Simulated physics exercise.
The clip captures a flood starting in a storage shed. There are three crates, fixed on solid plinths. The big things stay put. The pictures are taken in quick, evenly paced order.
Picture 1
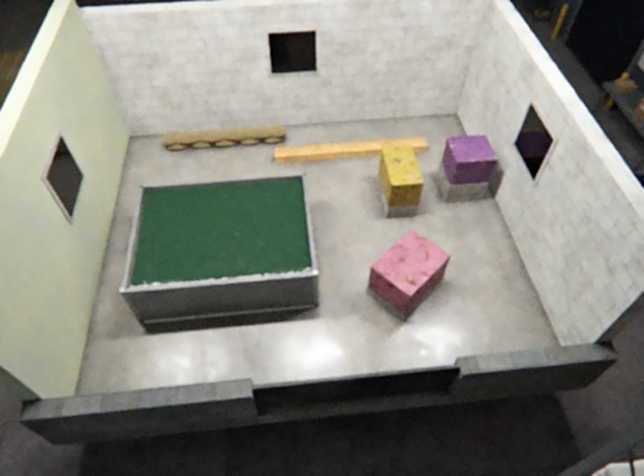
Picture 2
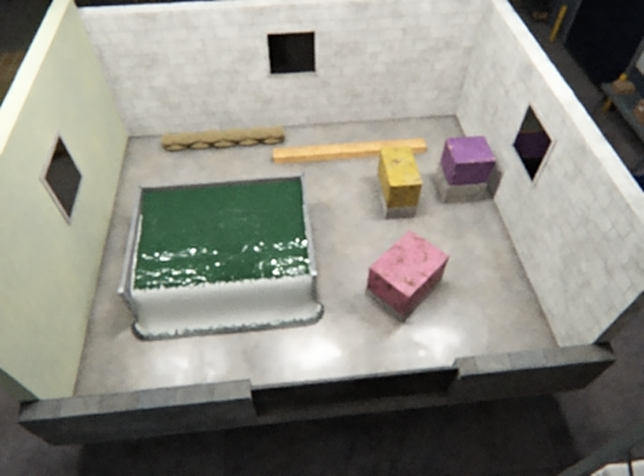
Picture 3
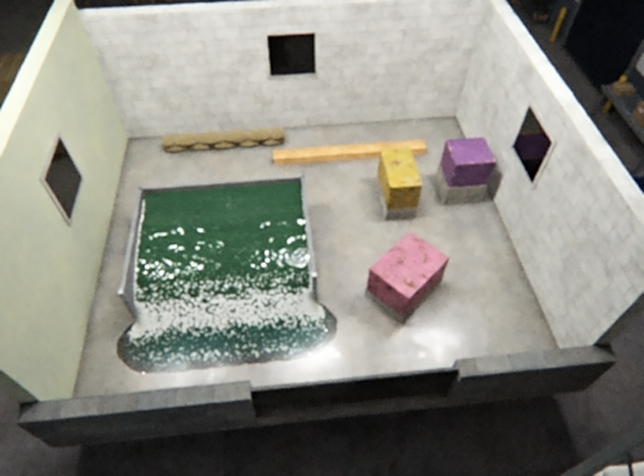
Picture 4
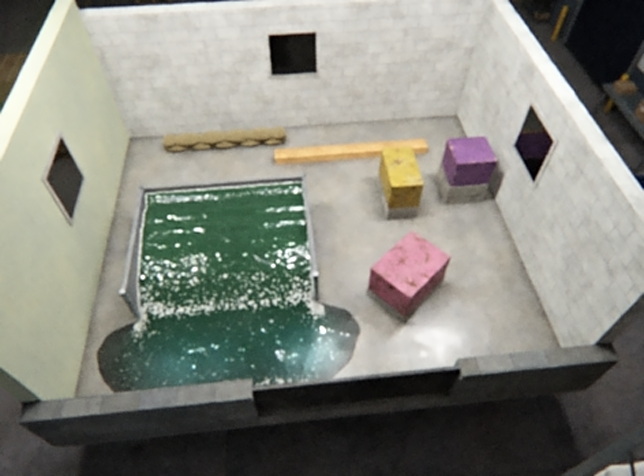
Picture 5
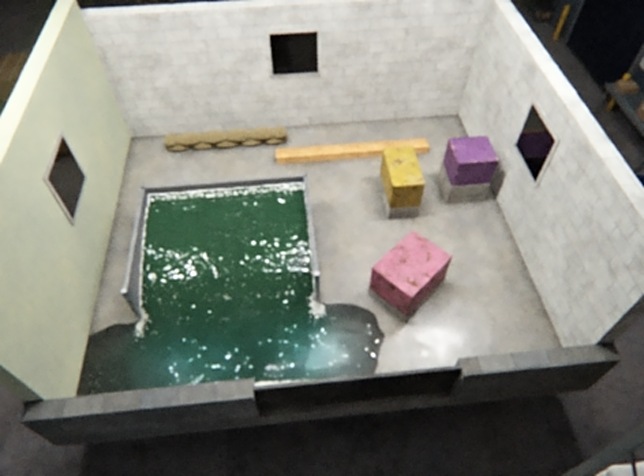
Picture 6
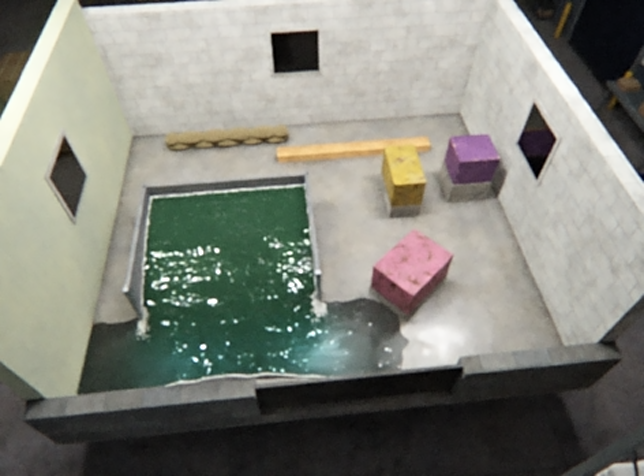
At the start, a rectangular tank of green water sits still on the left of a walled room with three crates on the right. Its front side gives way and foaming water pours onto the floor, then spreads sideways and forward to the low front wall, while the crates stay put.
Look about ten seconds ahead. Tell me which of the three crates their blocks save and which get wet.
The pink crate will be within the water's reach; the purple crate will be out of the water's reach; the yellow crate will be out of the water's reach.
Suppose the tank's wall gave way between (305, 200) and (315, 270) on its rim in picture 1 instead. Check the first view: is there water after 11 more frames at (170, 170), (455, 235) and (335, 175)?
Taken in turn, that's not reached, reached, and finally reached.
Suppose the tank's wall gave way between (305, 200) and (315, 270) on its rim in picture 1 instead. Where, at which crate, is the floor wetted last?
Last: The purple one.
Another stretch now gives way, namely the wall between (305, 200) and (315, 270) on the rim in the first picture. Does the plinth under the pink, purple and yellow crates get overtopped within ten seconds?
As it turns out, the pink crate is swamped, the purple crate stays unwetted, and the yellow crate is swamped.
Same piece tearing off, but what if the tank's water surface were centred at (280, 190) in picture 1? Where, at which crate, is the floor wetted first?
One in pink.
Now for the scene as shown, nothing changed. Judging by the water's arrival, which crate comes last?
I think it's the yellow-painted one.
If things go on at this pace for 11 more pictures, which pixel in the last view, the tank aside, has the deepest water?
I would choose the pixel (74, 417).
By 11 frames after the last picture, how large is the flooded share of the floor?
About 40 per cent.
A moment on, water covers 25 % of the floor; the pink crate water round its plinth, the purple crate not reached, the yellow crate not reached.
Next, water covers 40 % of the floor; the pink crate water round its plinth, the purple crate not reached, the yellow crate not reached.
Then, water covers 60 % of the floor; the pink crate water round its plinth, the purple crate water round its plinth, the yellow crate water round its plinth.
Later, water covers 95 % of the floor; the pink crate water round its plinth, the purple crate water round its plinth, the yellow crate water round its plinth.
In the end, water covers 95 % of the floor; the pink crate was topped, the purple crate stayed above the water, the yellow crate stayed above the water.
